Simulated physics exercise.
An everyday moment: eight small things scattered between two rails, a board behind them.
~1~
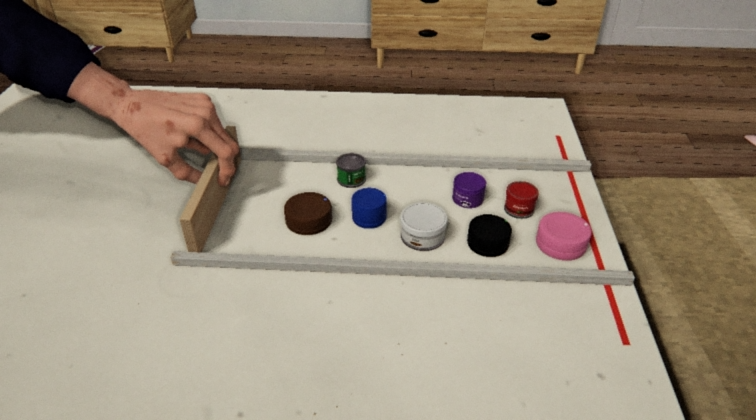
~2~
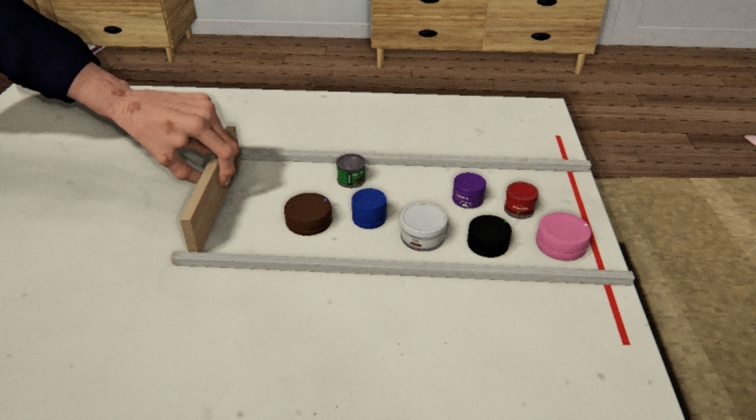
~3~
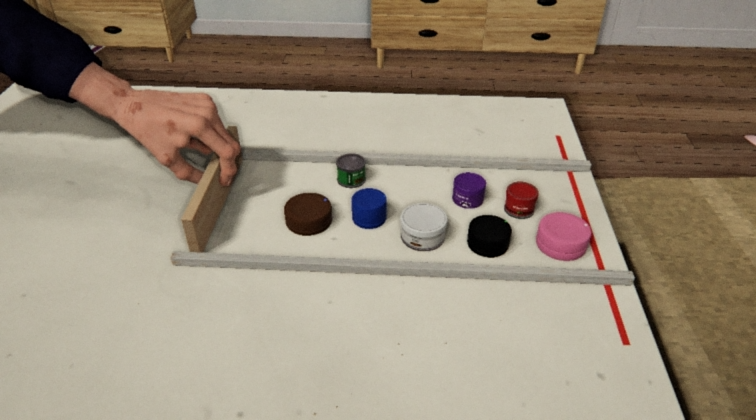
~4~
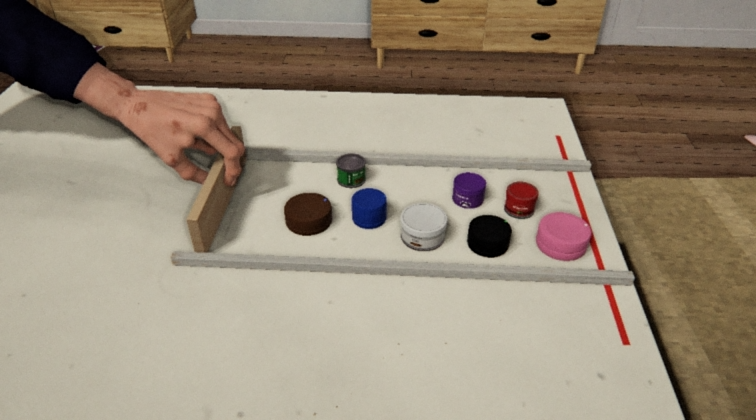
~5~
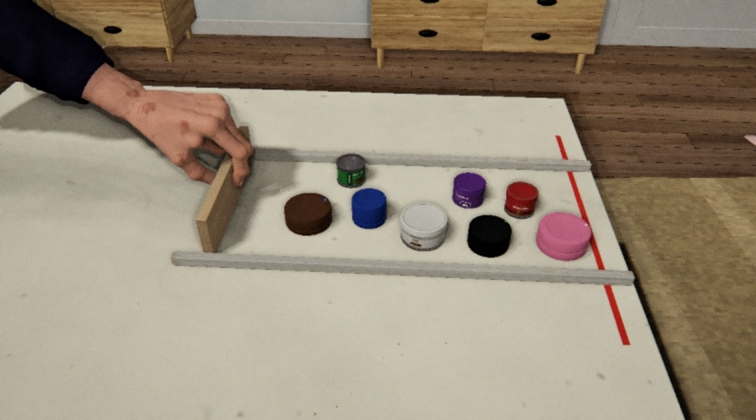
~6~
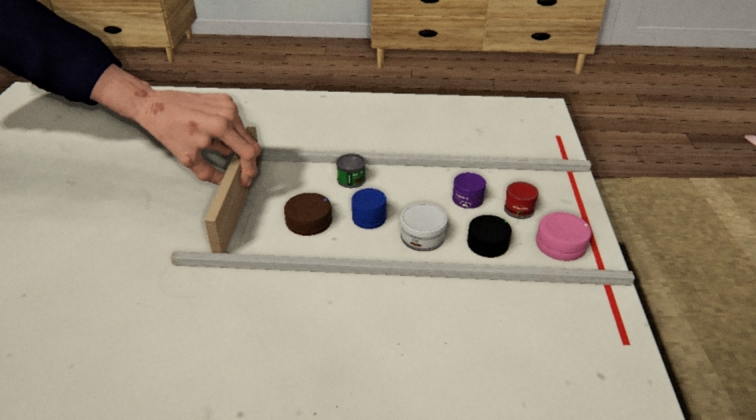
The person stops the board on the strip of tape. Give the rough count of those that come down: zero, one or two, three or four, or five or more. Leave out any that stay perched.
The number that fall off is three or four.
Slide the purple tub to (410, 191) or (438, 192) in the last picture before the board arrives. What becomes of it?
Place by place, it drops off; goes over.
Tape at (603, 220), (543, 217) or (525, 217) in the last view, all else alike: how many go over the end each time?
Down on the floor: 8, 1 and 1.
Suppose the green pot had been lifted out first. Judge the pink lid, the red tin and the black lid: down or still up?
The pink lid is lost, the red tin falls, the black lid comes down.
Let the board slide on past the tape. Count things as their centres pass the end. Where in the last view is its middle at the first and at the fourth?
Its middle is around (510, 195) and later (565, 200).
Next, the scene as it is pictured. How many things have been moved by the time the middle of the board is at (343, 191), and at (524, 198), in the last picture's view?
First 3, then 8.
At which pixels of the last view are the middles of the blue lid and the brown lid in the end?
About (599, 194), and the other about (614, 223).
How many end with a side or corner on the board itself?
The number is 4.
Early on, none off yet; pink lid at rest near (563, 236); red tin at rest near (521, 200); black lid at rest near (491, 236).
Finally, the number that fall off is three or four; lost, purple tub, black lid, red tin and pink lid.
